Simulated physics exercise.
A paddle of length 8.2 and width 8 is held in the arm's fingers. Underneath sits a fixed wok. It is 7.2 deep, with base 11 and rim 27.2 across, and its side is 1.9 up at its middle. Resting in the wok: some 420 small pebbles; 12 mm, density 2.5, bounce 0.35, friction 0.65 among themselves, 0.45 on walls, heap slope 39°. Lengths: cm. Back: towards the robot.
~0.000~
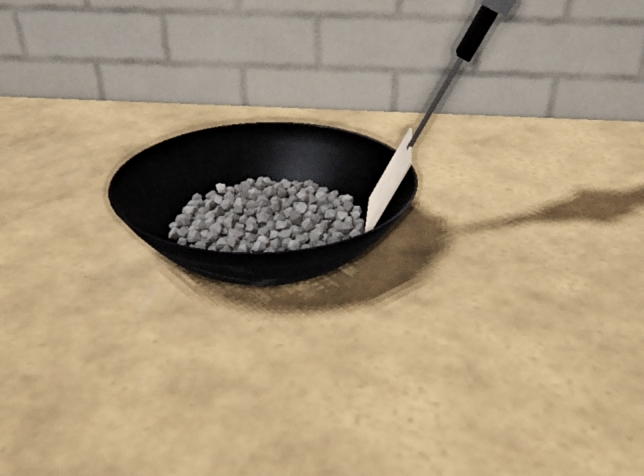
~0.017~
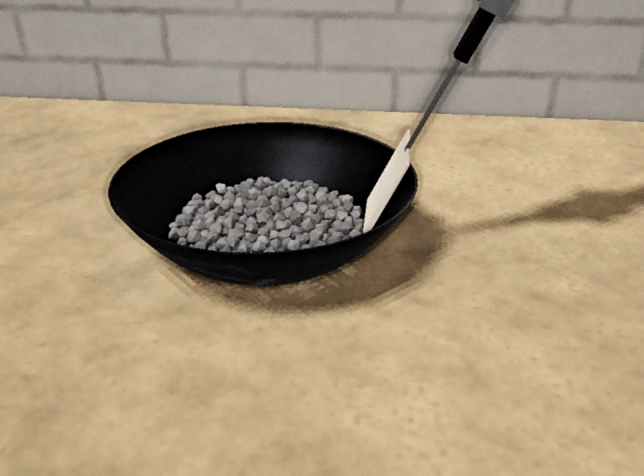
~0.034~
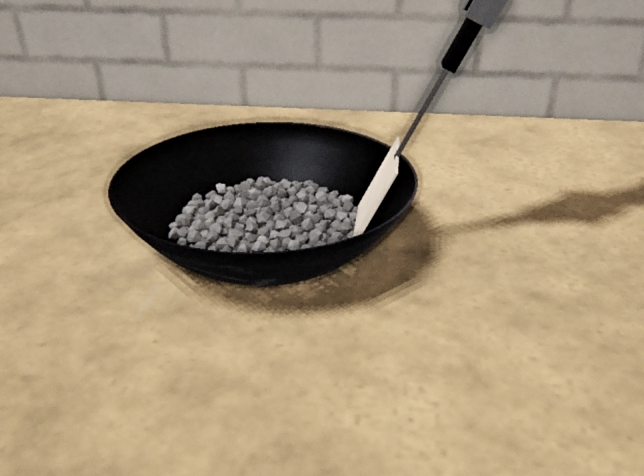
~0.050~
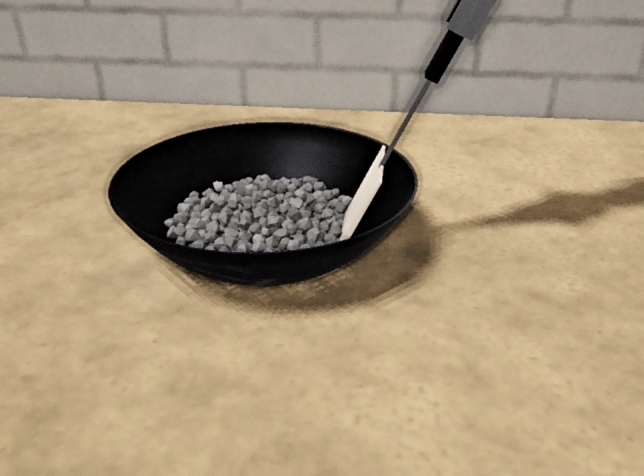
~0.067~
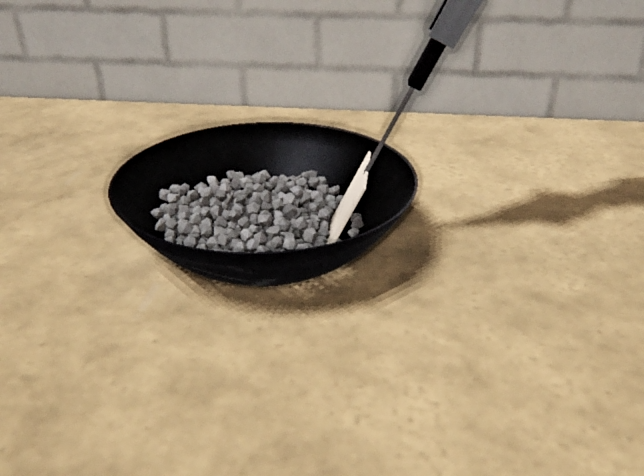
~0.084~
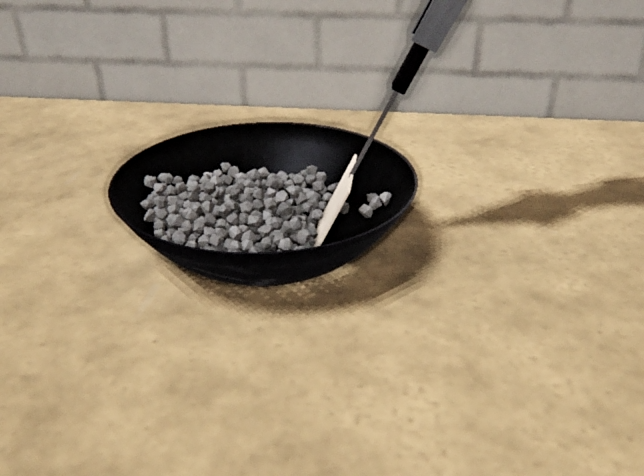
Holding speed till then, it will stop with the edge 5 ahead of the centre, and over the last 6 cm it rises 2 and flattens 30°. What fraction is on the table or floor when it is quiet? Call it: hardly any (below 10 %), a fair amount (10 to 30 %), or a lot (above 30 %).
Hardly any.
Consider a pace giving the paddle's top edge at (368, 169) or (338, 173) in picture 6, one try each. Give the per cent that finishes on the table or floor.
That comes to some 0 and some 5 percent, in that order.
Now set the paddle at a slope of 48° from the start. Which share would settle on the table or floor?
Then roughly 5 percent.
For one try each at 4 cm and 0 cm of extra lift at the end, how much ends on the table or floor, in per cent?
Roughly 0 per cent, then 5 per cent.
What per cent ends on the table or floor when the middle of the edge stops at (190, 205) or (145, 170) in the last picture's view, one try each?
I'd say some 20 per cent, then some 50 per cent.
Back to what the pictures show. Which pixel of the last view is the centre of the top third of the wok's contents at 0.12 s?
(191, 199).
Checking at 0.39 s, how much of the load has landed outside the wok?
Share at that moment: About 0 %.
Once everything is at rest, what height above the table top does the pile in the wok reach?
8.0 cm.
After 0.12 s, sloping 64°, highest piece 15 above the table; 412 in the wok, 3 on the blade or in flight.
After 0.17 s, sloping 51°, highest piece 21 above the table; 408 in the wok, 7 on the blade or in flight.
After 0.39 s, sloping 35°, highest piece 25 above the table; 404 in the wok, 9 on the table or floor, 2 on the blade or in flight.
After 1.44 s, sloping 35°, highest piece 8 above the table; 404 in the wok, 11 on the table or floor.
At rest, 404 in the wok, 11 on the table or floor. That is 3 % on the table or floor.
